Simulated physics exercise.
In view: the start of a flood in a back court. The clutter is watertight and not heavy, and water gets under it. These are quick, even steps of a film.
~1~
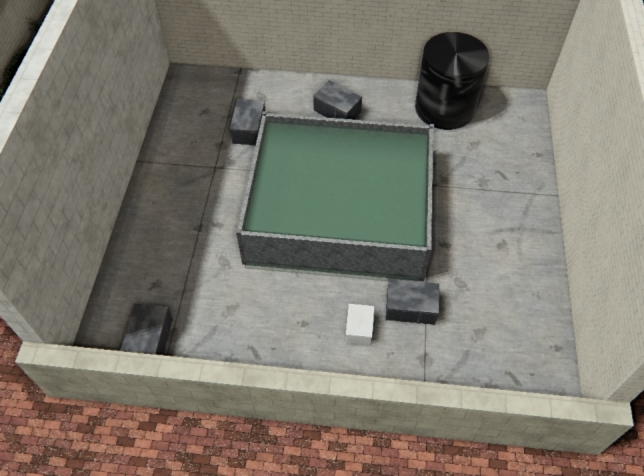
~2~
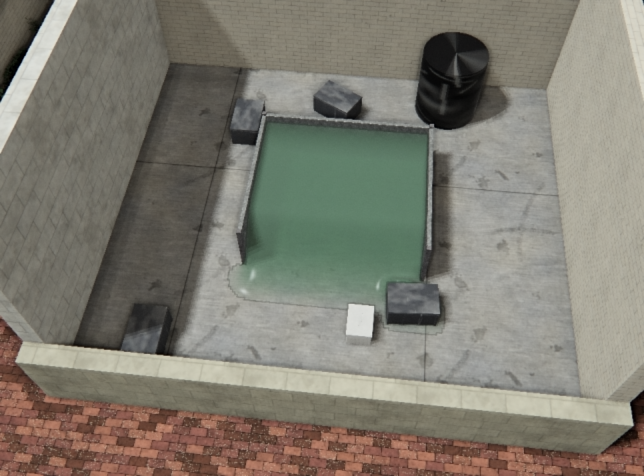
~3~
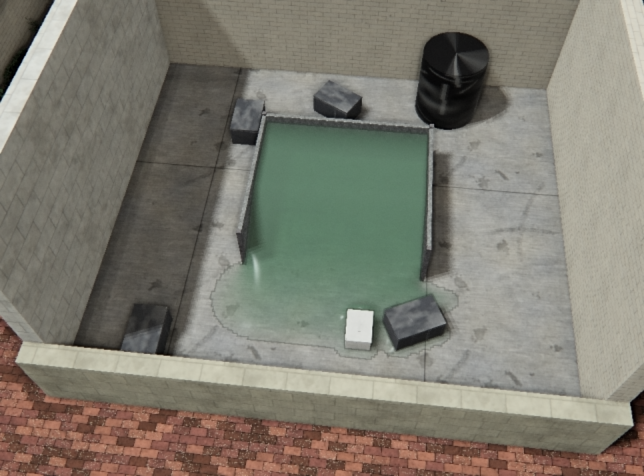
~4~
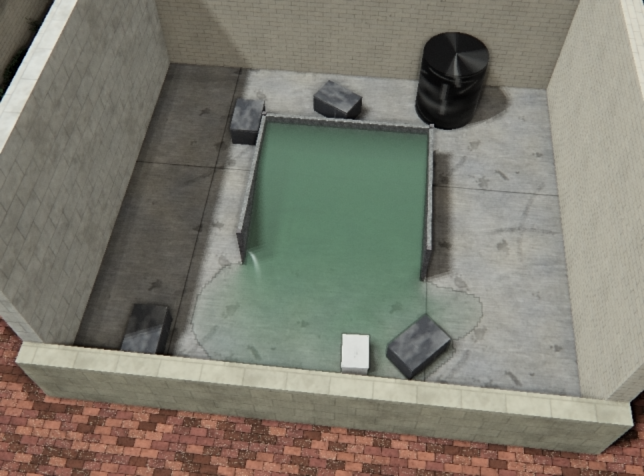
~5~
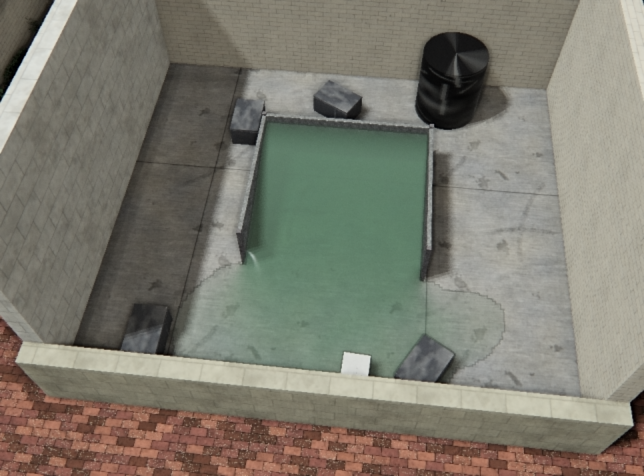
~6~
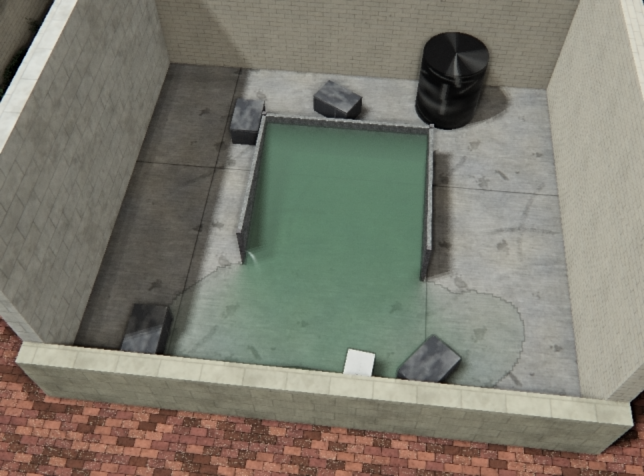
In a walled back court, green water spreads from a basin, pushing two blocks forward.
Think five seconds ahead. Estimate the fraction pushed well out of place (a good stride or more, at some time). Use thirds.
That comes to two thirds or more.
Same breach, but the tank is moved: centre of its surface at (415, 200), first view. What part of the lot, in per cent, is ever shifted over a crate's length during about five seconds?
Close to 60 %.
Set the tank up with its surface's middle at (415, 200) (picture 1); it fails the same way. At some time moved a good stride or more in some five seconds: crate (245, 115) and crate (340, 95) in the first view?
As listed: No, under that.
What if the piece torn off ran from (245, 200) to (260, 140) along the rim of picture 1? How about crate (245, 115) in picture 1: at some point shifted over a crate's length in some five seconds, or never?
For that one: Short of that.
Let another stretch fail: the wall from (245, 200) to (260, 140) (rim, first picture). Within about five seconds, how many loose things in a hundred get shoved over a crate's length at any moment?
Roughly 80 per cent.
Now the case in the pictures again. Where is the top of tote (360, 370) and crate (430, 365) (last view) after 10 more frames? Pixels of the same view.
At about (476, 358) and (555, 308).
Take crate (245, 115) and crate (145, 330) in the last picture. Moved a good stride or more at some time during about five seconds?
In that order: That far or more, pushed that far.
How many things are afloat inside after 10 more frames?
That makes 2.
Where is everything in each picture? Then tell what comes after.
The first frame shows a crate at (414, 296), on the bottom; a tote at (360, 320), on the bottom; 0 of 5 have shifted.
The second frame shows a crate at (414, 298) rests on the ground, close to its start; a tote at (360, 320), on the bottom; 0 of 5 have shifted.
The third frame shows a crate at (415, 317) rests on the ground, close to its start; a tote at (359, 326) rests on the ground, close to its start; 2 of 5 have shifted.
The fourth frame shows a crate at (419, 342), on the bottom, a stride from its start; a tote at (355, 351), on the bottom, a stride from its start; 2 of 5 have shifted.
The fifth frame shows a crate at (425, 364) rests on the ground, a stride from its start; a tote at (355, 371) floats, a stride from its start; 2 of 5 have shifted.
The sixth frame shows a crate at (430, 364) rests on the ground, a stride from its start; a tote at (359, 368) floats, a stride from its start; 2 of 5 have shifted.
A moment on, 2 of 5 are well off their spots; 1 afloat.
Next, 3 of 5 are well off their spots; 2 afloat.
Later, 3 of 5 are well off their spots; 1 afloat.
In the end, 4 of 5 are well off their spots, and 4 have been at some point; 2 afloat.
